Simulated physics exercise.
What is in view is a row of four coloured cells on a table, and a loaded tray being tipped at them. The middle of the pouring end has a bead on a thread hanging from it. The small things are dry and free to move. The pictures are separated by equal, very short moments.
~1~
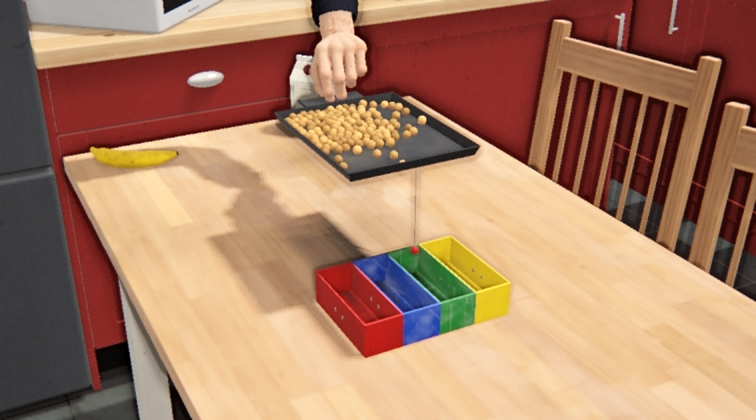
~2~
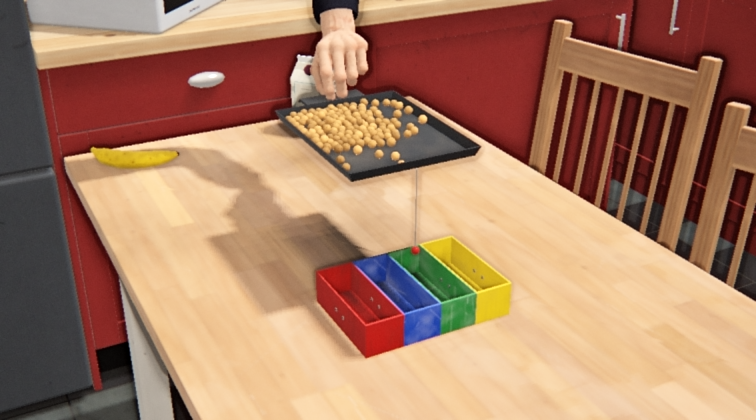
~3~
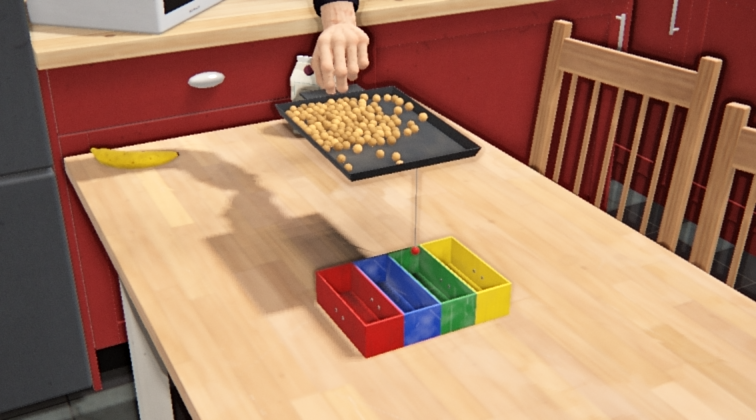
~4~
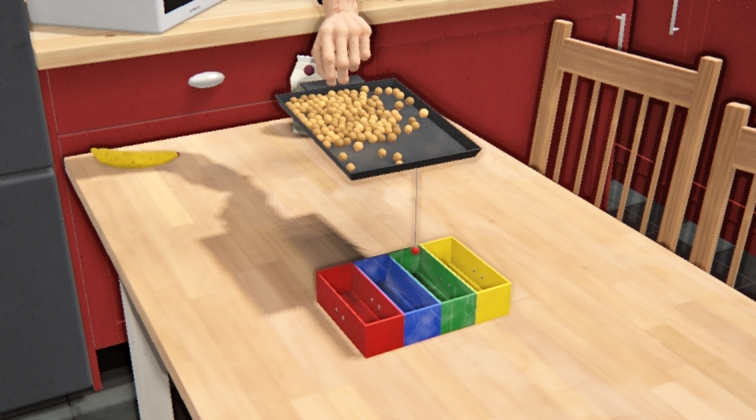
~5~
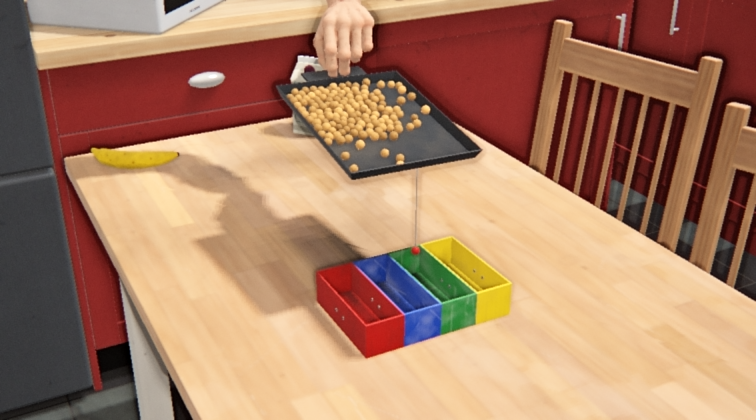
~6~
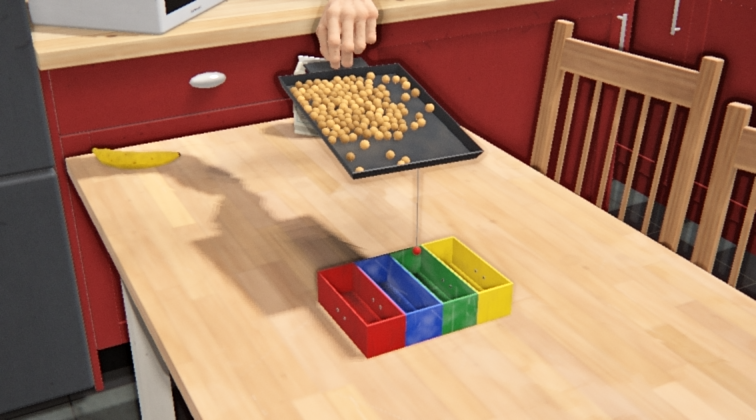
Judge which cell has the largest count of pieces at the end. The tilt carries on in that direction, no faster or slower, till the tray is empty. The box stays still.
Largest count: Yellow.
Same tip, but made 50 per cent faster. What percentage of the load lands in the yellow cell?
Close to 20 in a hundred.
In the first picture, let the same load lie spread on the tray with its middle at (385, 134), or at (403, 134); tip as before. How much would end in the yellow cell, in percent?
Estimate: 30 % first, 40 % second.
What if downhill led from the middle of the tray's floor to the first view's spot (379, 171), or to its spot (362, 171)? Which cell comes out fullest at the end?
Case 1 goes to the red one, case 2 to the red one.
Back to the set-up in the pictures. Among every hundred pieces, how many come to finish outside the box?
It comes to some 40 in a hundred.
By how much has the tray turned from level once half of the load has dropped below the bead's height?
About 65 degrees.
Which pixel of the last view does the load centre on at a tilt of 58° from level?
Roughly at (450, 183).
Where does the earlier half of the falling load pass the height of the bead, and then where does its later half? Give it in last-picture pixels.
Starting near (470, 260), moving on to near (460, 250).
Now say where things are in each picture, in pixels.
Corners of the pouring end at (351, 171) and (475, 145), level; middle of the load at (348, 127), round wooden beads; bead on its thread at (415, 250); red cell at (384, 333); blue cell at (422, 321); green cell at (458, 311); yellow cell at (492, 300), in the first frame.
Corners of the pouring end at (352, 171) and (476, 145), level; middle of the load at (349, 126), in the second frame.
Corners of the pouring end at (352, 171) and (476, 146), tipped barely, lowest at the right corner; middle of the load at (349, 123), in the third frame.
Corners of the pouring end at (352, 170) and (476, 147), tipped a little, lowest at the right corner; middle of the load at (349, 117), a small part on the move, in the fourth frame.
Corners of the pouring end at (353, 170) and (477, 148), tipped a little, lowest at the right corner; middle of the load at (351, 112), a small part on the move, in the fifth frame.
Corners of the pouring end at (355, 170) and (478, 149), tipped a little, lowest at the right corner; middle of the load at (355, 108), most on the move; red cell at (386, 333); blue cell at (424, 322); green cell at (460, 311); yellow cell at (495, 301), in the sixth frame.
Soon after the last picture, tray tipped steeply; about half on the tray; a small part in the yellow cell; a small part in the green cell; a stray few in the blue cell; about a third falling or outside the box.
A little later, tray tipped right over; about a third in the yellow cell; about a quarter in the green cell; a small part in the blue cell; a stray few in the red cell; about half falling or outside the box.
Later still, tray tipped past a quarter turn; about a third in the yellow cell; about a quarter in the green cell; a small part in the blue cell; a stray few in the red cell; about a third falling or outside the box.
By the end, tray tipped past a quarter turn; about a third in the yellow cell; about a quarter in the green cell; a small part in the blue cell; a stray few in the red cell; about a third outside the box.
